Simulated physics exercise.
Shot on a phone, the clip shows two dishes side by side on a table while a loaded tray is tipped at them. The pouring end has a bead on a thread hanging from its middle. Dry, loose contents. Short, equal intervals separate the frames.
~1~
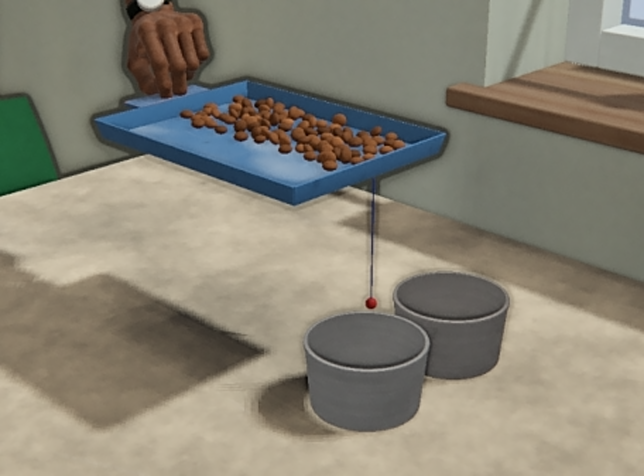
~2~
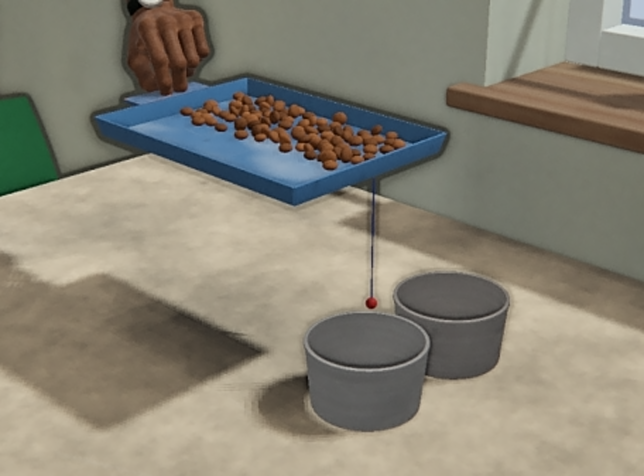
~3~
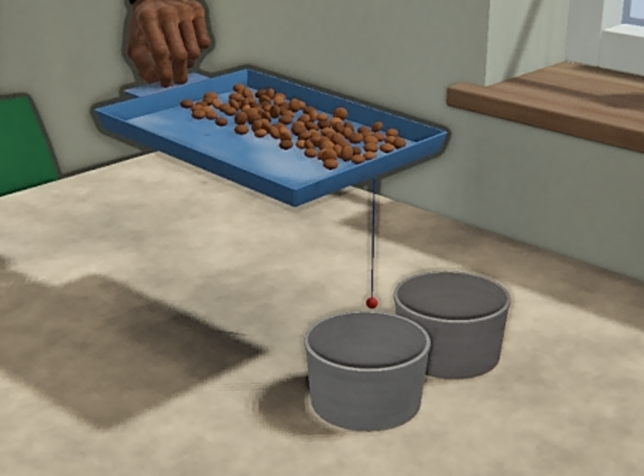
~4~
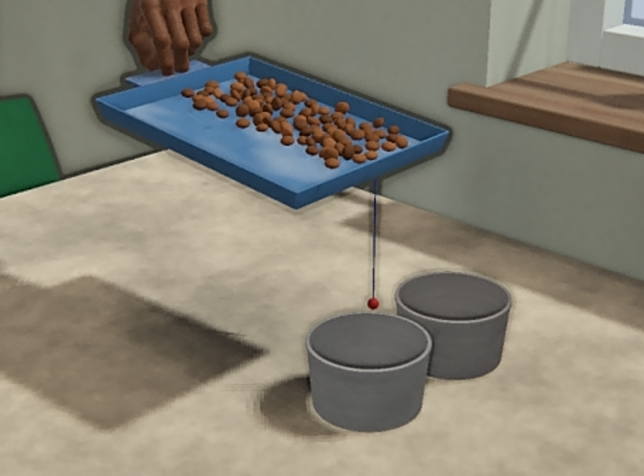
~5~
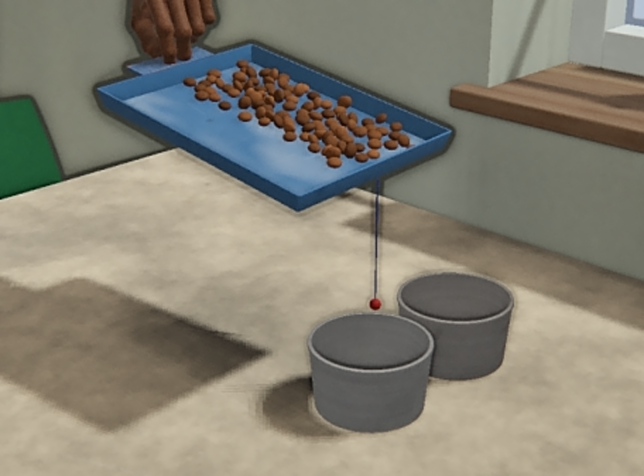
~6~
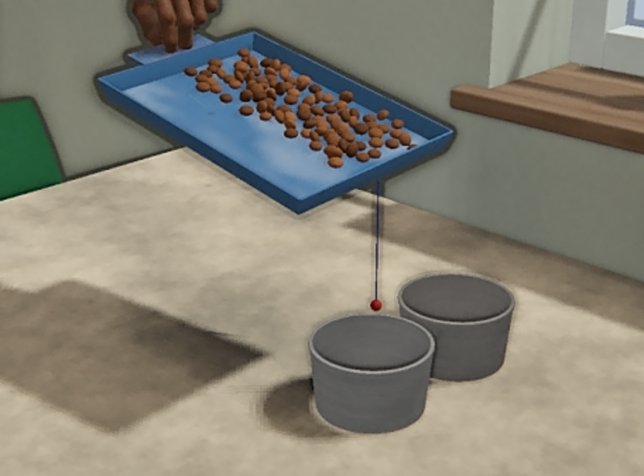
Hand gradually tilting a blue tray of brown kibble above two grey dishes on a table, its far edge rising.
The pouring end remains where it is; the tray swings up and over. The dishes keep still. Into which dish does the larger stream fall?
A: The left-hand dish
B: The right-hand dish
Option A: The left-hand dish.
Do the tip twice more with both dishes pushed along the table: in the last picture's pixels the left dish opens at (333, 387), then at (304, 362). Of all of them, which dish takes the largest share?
At the first place the dish on the left, at the second the left one.
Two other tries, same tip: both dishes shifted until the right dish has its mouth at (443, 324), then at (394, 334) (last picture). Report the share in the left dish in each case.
Close to 70 in a hundred, then close to 40 in a hundred.
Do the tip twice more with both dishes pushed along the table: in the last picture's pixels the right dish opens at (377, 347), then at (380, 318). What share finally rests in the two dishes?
You'd get 80 per cent first and 50 per cent second.
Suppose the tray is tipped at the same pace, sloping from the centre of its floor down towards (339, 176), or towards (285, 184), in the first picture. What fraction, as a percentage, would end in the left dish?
Roughly 50 percent first and 20 percent second.
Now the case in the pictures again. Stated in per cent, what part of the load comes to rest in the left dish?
It comes to around 60 percent.
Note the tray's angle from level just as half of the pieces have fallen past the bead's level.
That happens at around 95°.
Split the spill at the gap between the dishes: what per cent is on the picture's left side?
Share on the left: Near 80 %.
Soon, tray tipped steeply; nearly all on the tray; a small part in the air.
A while on, tray tipped right over; about a quarter on the tray; about a quarter in the left dish; about a quarter outside both; about a quarter in the air.
Towards the end, tray tipped past a quarter turn; about half in the left dish; about half outside both.
Finally, tray tipped past a quarter turn; about half in the left dish; none in the right dish; about half outside both.
